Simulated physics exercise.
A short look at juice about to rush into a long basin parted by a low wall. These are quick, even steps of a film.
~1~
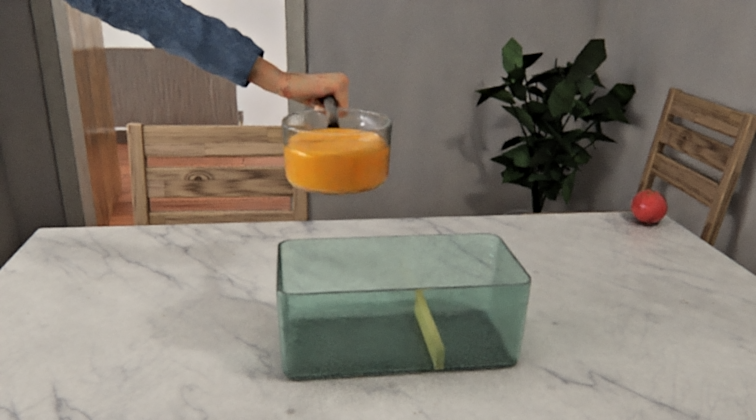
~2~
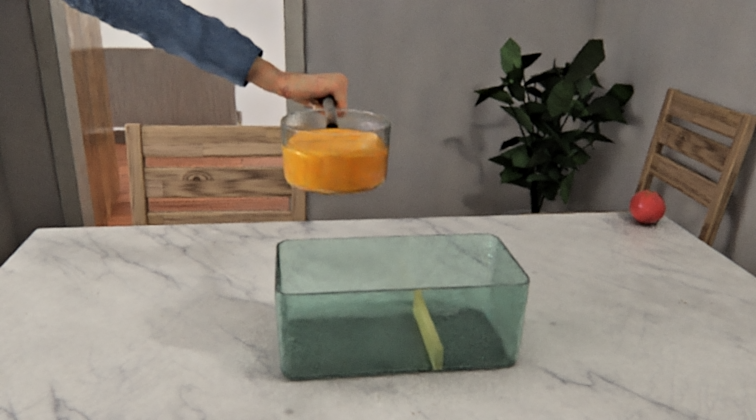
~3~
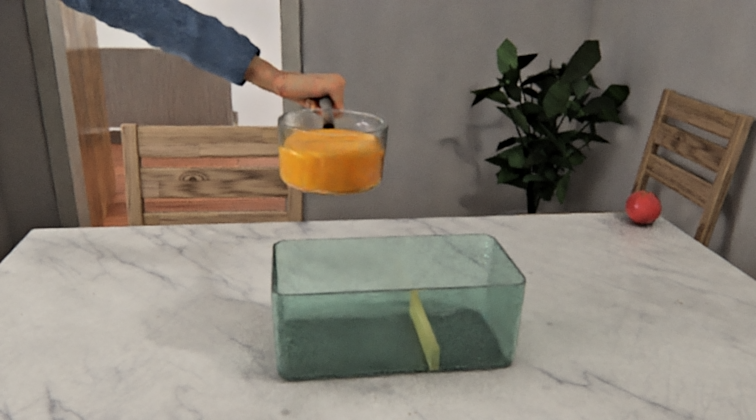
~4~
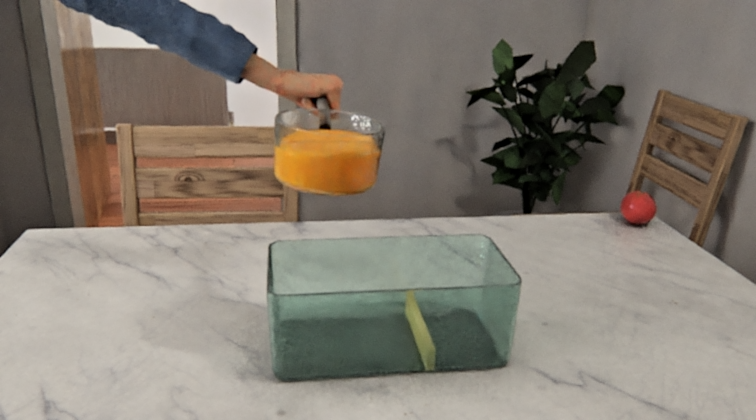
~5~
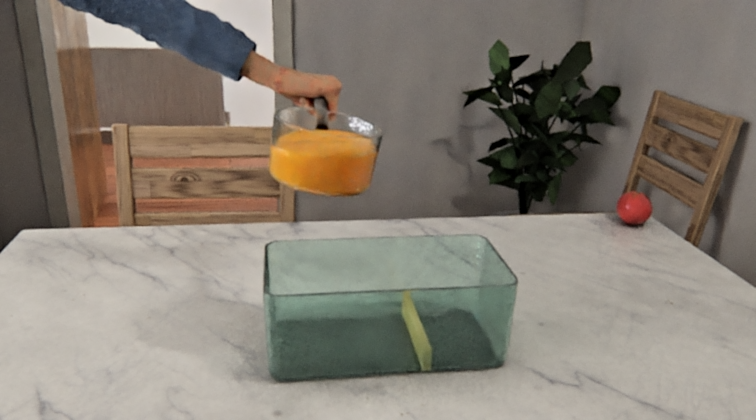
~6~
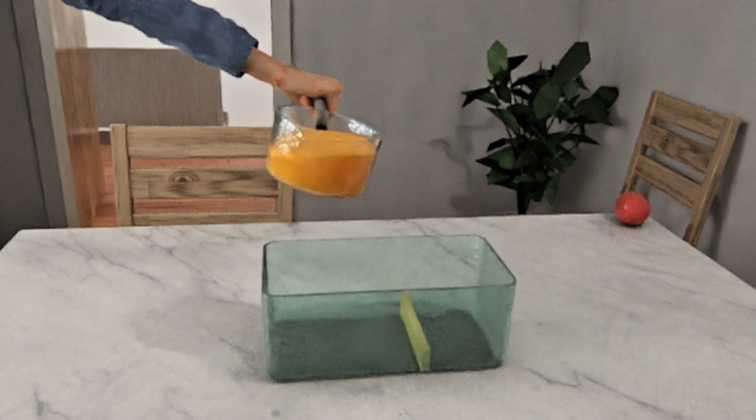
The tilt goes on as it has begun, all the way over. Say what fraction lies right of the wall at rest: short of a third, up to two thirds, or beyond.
It comes to between a third and two thirds.
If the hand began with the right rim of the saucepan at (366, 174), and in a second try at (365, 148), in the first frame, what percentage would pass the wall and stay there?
Near 10 % and 10 %.
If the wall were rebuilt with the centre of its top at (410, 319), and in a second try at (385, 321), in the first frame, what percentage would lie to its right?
Roughly 70 per cent, and 90 per cent.
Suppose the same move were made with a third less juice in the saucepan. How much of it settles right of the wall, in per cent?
Some 30 per cent.
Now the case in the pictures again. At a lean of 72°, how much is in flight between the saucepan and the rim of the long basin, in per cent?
It comes to 35 per cent or so.
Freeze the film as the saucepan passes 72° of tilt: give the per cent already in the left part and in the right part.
The left part 0 per cent, the right part 5.
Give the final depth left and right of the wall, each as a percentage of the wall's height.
Some 30 per cent left and 60 right.
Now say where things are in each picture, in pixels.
The first frame shows tilt 0°; pouring edge (390, 122); surface from (286, 140) to (387, 139); the long basin's rim runs from (278, 266) to (514, 258); the wall's top is at (429, 320).
The second frame shows tilt 1°; pouring edge (389, 123); surface from (284, 140) to (386, 140).
The third frame shows tilt 2°; pouring edge (386, 125); surface from (281, 141) to (382, 140).
The fourth frame shows tilt 5°; pouring edge (383, 128); surface from (277, 141) to (378, 141).
The fifth frame shows tilt 9°; pouring edge (381, 132); surface from (273, 141) to (375, 142).
The sixth frame shows tilt 15°; pouring edge (381, 137); surface from (271, 143) to (375, 142).
A moment on, the saucepan is tipped part way and 60 per cent is still to pour, 2 is left of the wall and 4 right of it.
Next, the saucepan is tipped right over and 10 per cent is still to pour, 24 is left of the wall and 53 right of it.
Then the saucepan is tipped right over and 0 per cent is still to pour, 46 is left of the wall and 52 right of it.
Later the saucepan is tipped right over and 0 per cent is still to pour, 47 is left of the wall and 52 right of it.
Finally, 47 per cent lies left of the wall, 52 right of it and 1 outside.
